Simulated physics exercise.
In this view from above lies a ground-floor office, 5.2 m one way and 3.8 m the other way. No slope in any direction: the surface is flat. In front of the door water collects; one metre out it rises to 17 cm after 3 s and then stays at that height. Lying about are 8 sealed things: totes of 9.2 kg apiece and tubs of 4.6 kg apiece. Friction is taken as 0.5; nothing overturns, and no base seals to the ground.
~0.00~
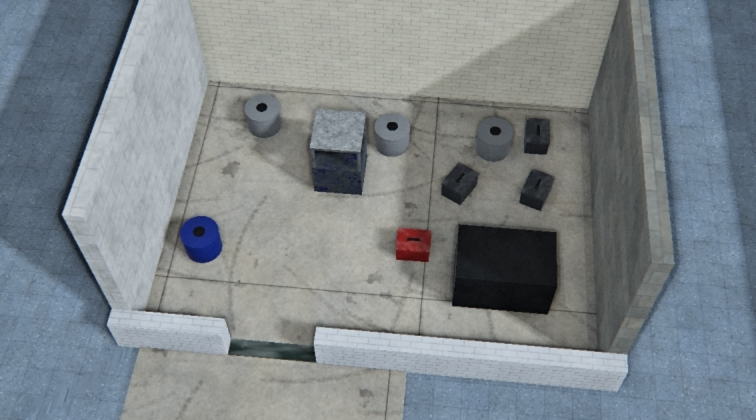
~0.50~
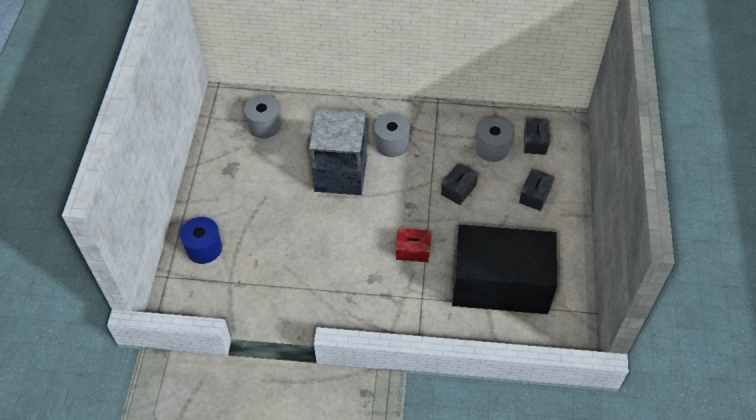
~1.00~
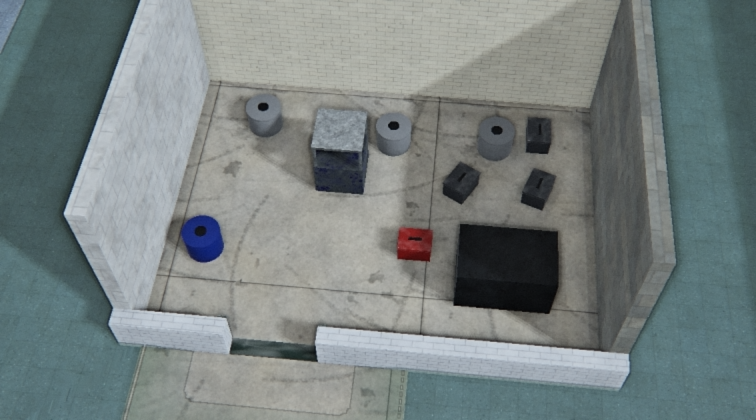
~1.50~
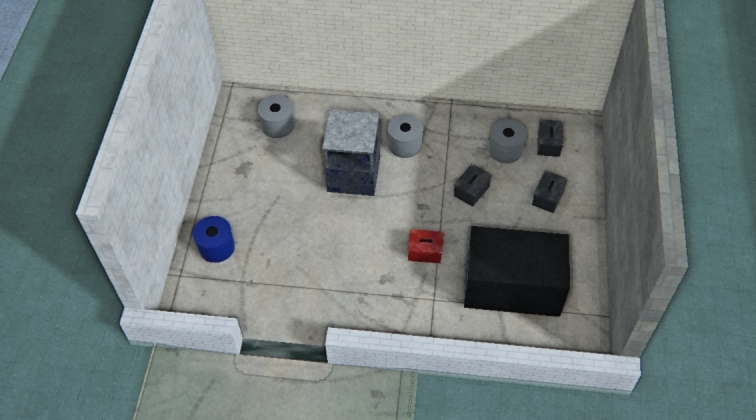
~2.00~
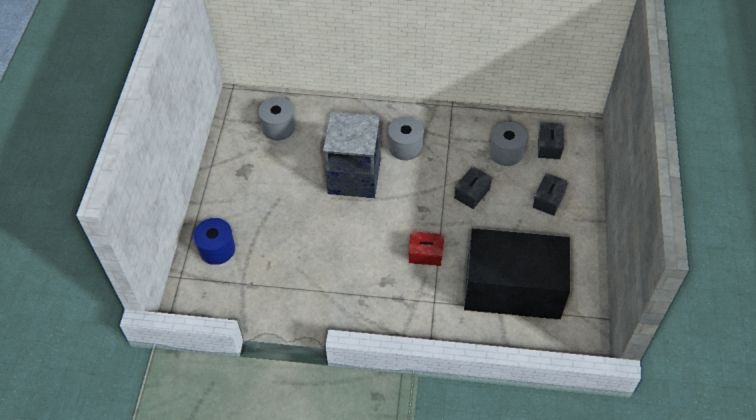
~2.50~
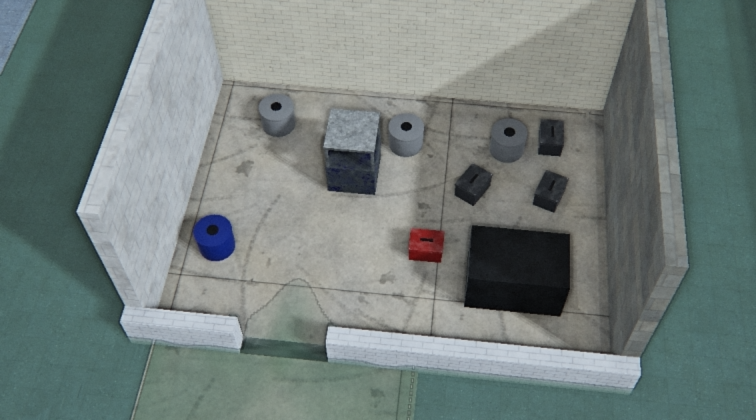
Water spreading around a walled room and starting to seep through the doorway, while the tubs and boxes inside stay still.
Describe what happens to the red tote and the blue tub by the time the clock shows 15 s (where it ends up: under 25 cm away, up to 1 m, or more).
Red tote: Hardly moves; blue tub: Is swept well away.
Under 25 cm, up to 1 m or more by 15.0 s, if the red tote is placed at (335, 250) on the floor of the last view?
Here it goes just a bit.
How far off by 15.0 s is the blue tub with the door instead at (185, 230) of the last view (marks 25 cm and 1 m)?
Blue tub: Goes a long way.
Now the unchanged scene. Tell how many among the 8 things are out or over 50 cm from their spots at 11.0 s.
At that moment it comes to 2.
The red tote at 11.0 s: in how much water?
4 cm or so.
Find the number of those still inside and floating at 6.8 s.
The count is 2.
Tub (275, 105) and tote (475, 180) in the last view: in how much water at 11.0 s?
Around 6 cm and 4 cm.
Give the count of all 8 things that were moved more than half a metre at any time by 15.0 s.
That adds up to 4.
After 3.5 s the red tote is near (427, 240), 0.0 m from its start, aground; the blue tub is near (213, 230), 0.0 m from its start, aground; 0 afloat.
After 6.8 s the red tote is near (427, 240), 0.0 m from its start, aground; the blue tub is near (205, 171), 0.9 m from its start, afloat; 2 afloat.
After 11.0 s the red tote is near (427, 240), 0.0 m from its start, aground; the blue tub is near (245, 90), 2.1 m from its start, afloat; 4 afloat.
After 15.0 s the red tote is near (427, 240), 0.0 m from its start, aground; the blue tub is near (222, 105), 1.9 m from its start, afloat; 7 afloat.
